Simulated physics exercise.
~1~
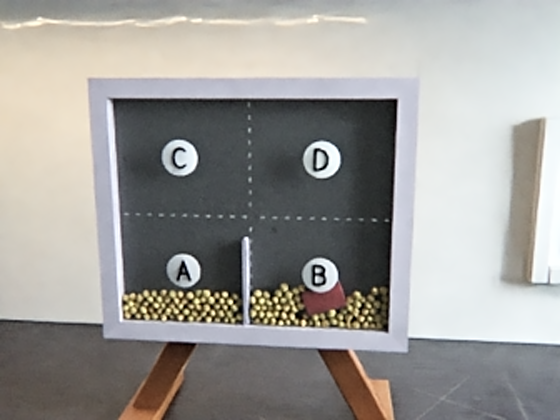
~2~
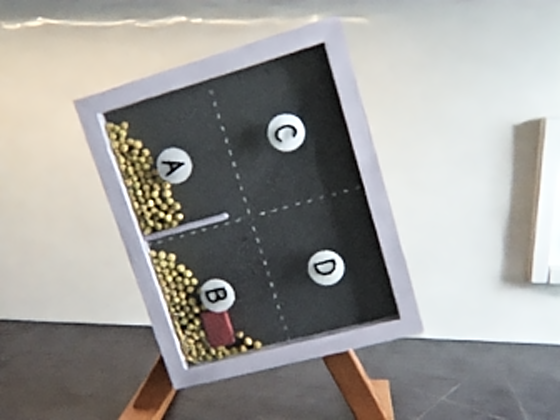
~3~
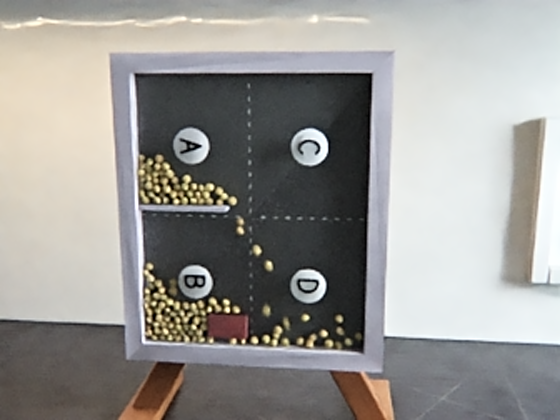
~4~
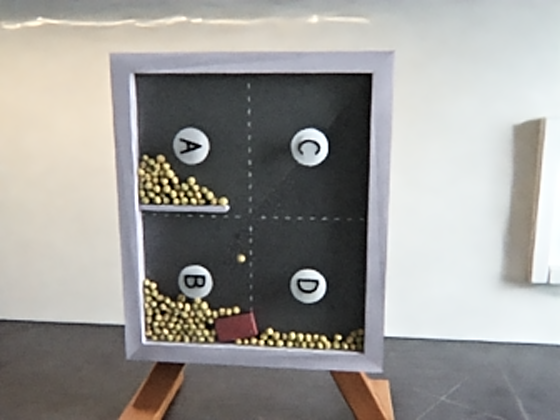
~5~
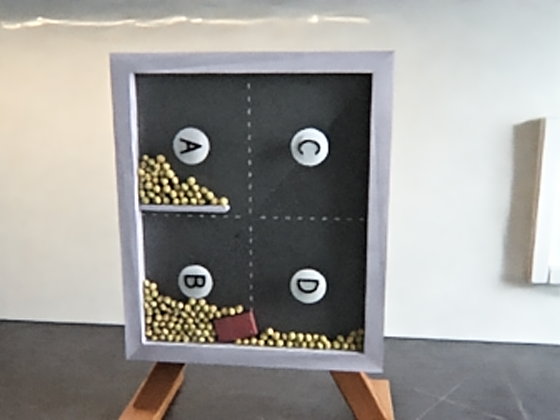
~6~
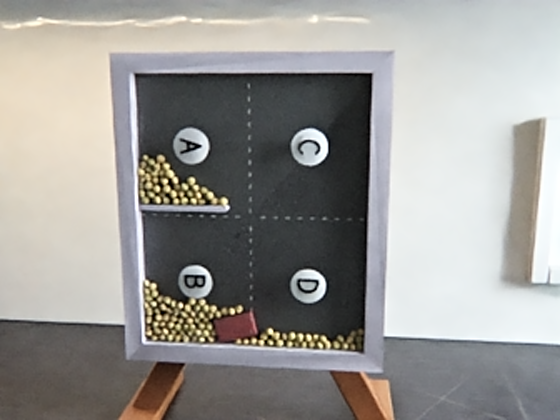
The framed box turns clockwise onto its side, spilling beads into D beside the red block.
